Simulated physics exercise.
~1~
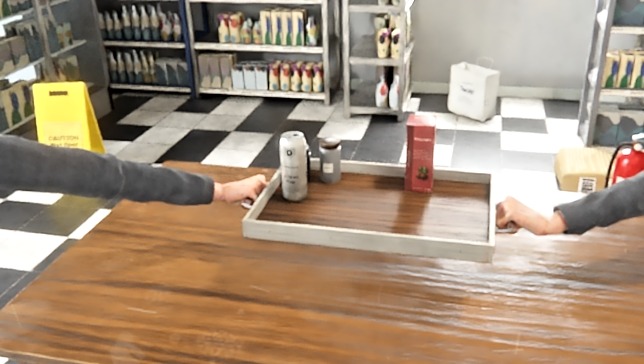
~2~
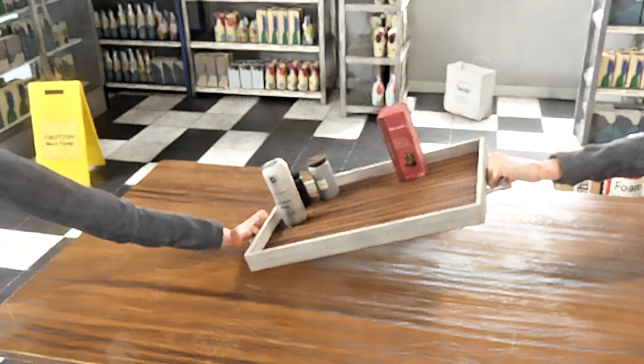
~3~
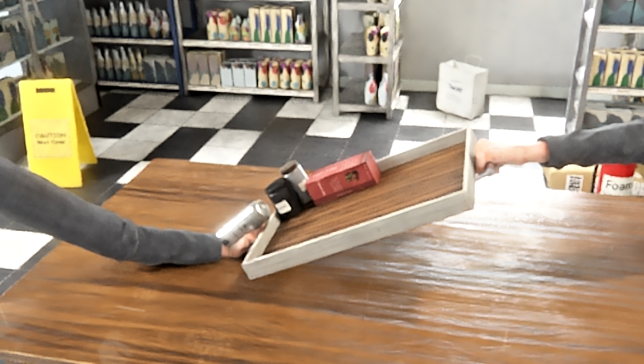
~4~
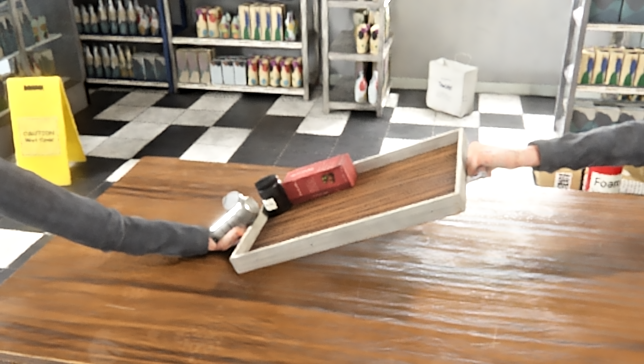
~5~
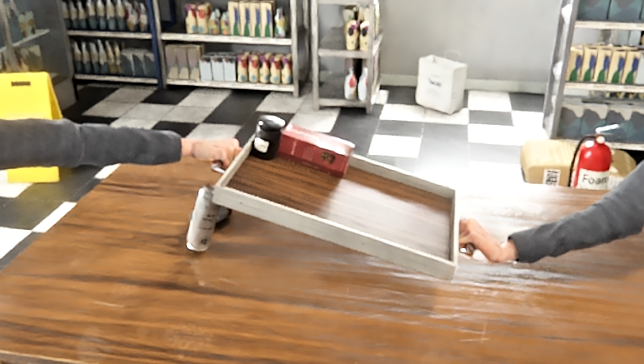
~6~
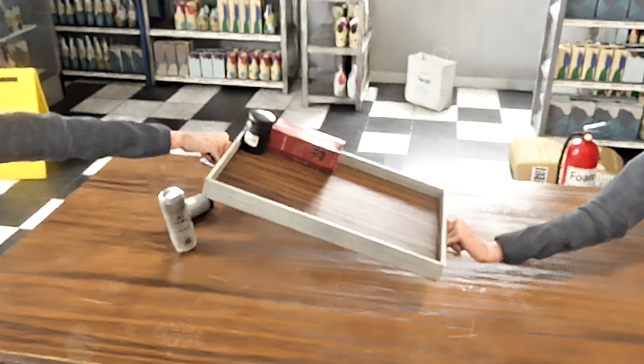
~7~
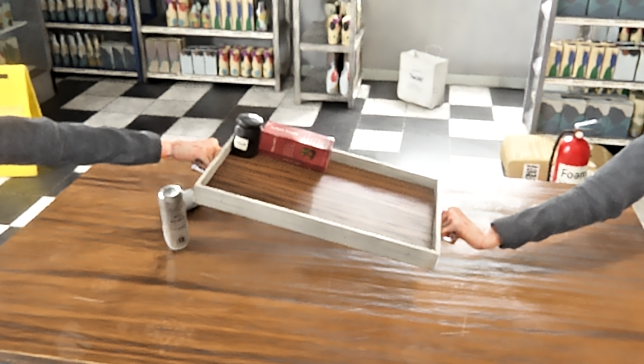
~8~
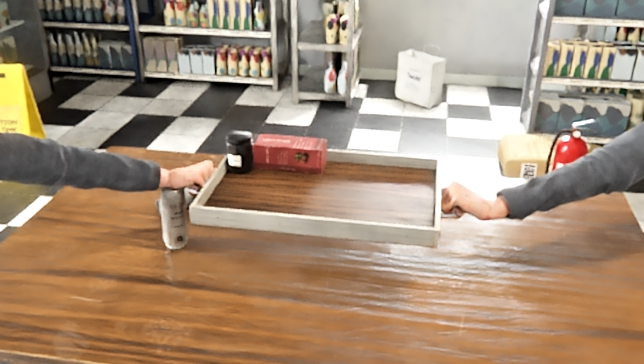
A tray held by two hands above a wooden table dipped to the left, sending a white can and a grey shaker off that side, then tilted right and leveled out, with the black jar upright and the red carton lying on its side.
